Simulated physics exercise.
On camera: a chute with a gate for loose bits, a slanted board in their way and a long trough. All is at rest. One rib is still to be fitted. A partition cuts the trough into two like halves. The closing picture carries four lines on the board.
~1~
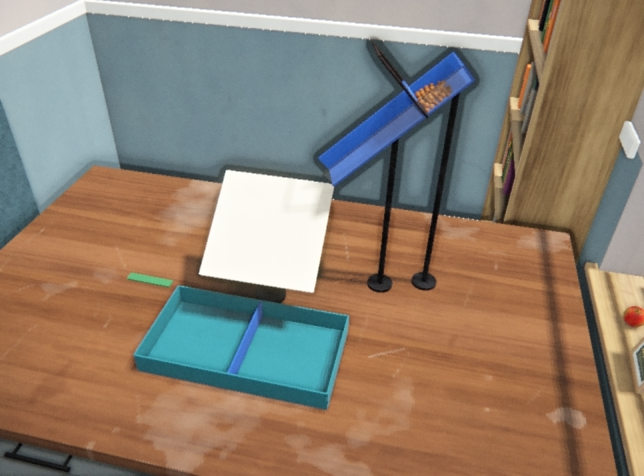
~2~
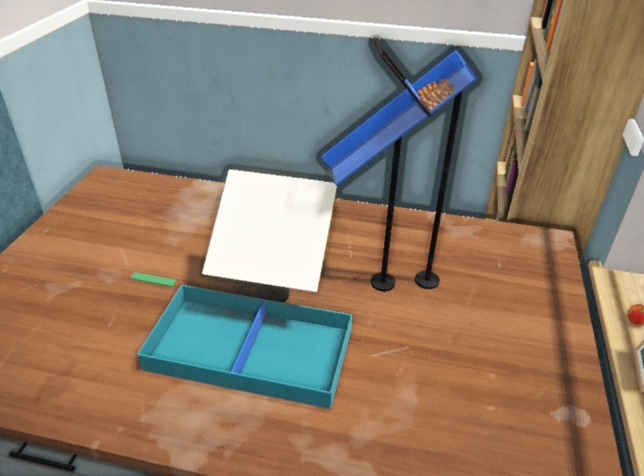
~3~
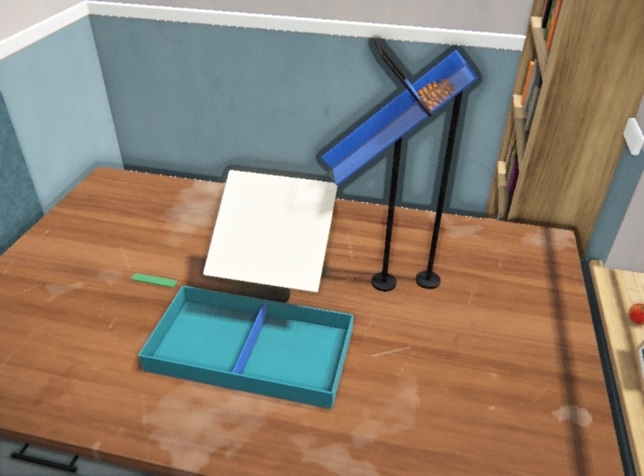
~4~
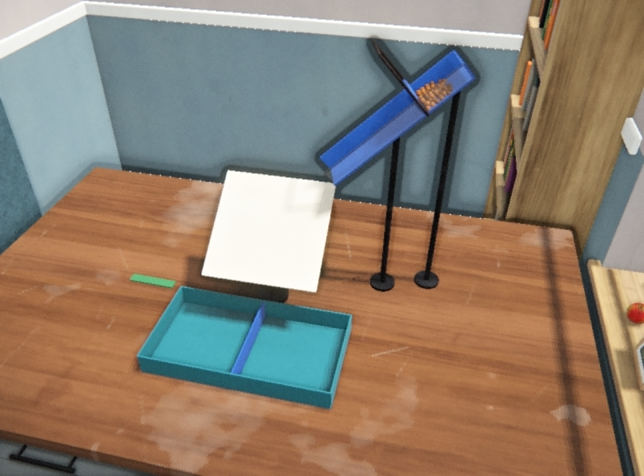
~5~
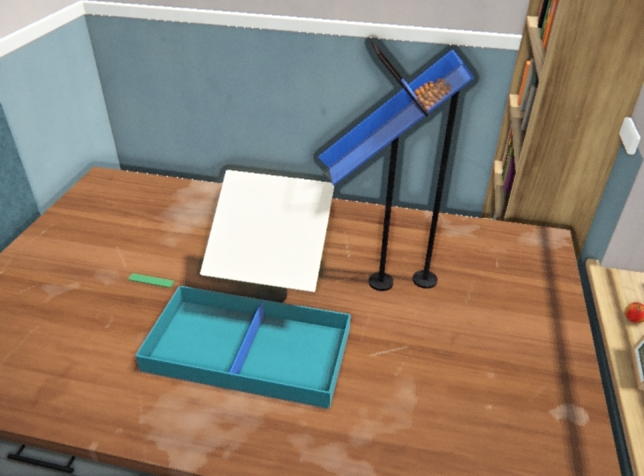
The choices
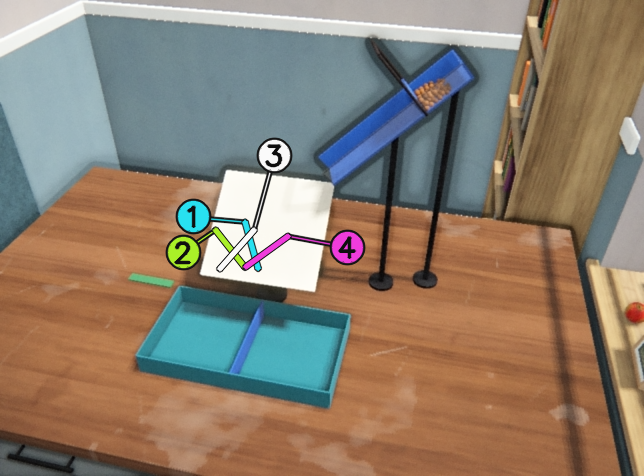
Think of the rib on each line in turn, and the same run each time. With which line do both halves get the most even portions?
Use line 2.
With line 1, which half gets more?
The right half.
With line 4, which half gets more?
The left half.
On the marked copy, line 1 from (245, 222) to (258, 268); line 2 from (215, 230) to (244, 267); line 3 from (254, 229) to (219, 268); line 4 from (288, 236) to (245, 266).
Choosing 1, of what is caught, a small share in the left half, the bulk in the right.
Choosing 2, of what is caught, close to a third in the left half, close to two thirds in the right.
Choosing 3, of what is caught, all but a few in the left half, a small share in the right.
Choosing 4, of what is caught, all but a few in the left half, a small share in the right.
